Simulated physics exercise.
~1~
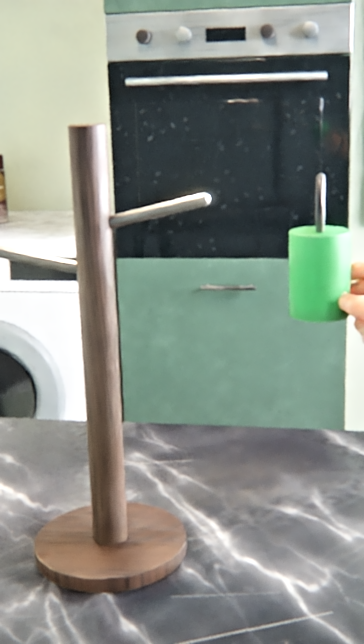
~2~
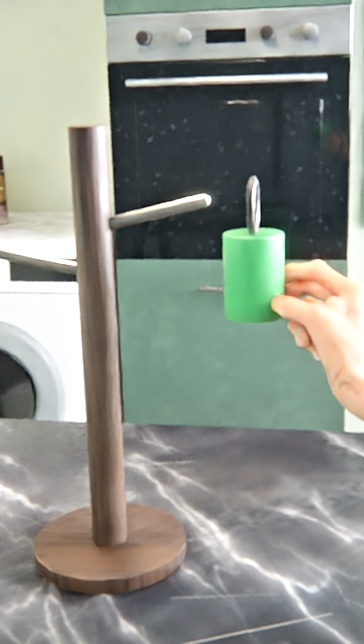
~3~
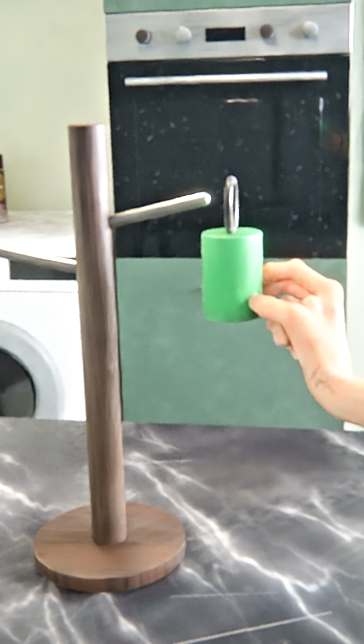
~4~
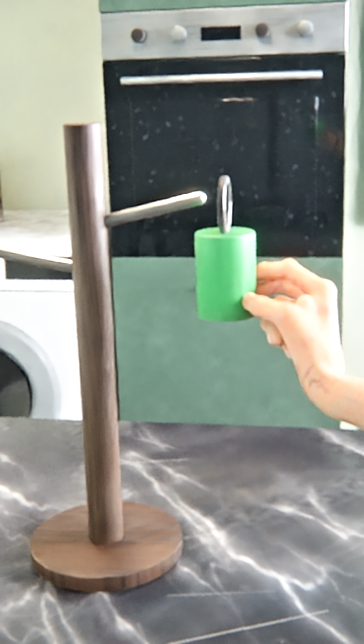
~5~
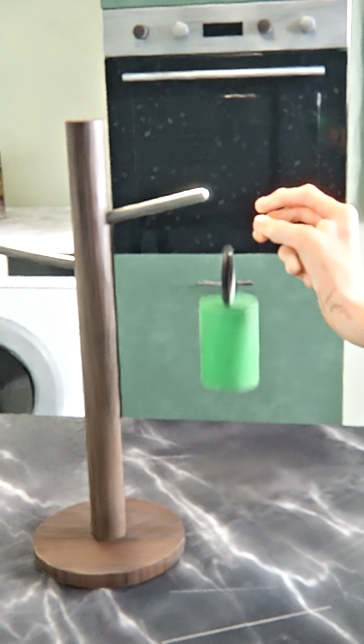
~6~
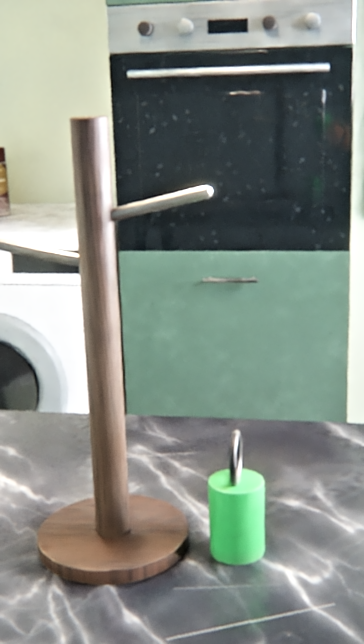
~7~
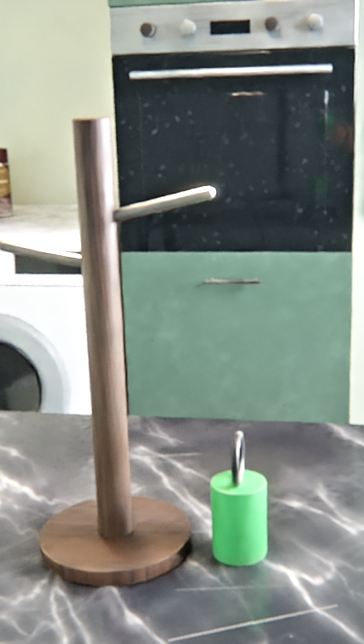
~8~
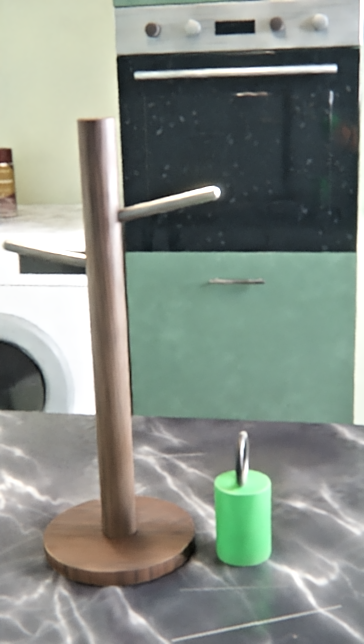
A green cylinder with a metal ring on top, held by a hand at the right, moves left toward a wooden peg stand on a dark marbled table, with an oven and green cabinet behind. The hand brings it close to the tip of the stand's upper peg, where it pauses briefly. The fingers then open and draw back, and the green object drops instead of hanging from the peg. It lands upright on the table to the right of the stand's round base. There it stays still, ring on top, while the view sways slightly.
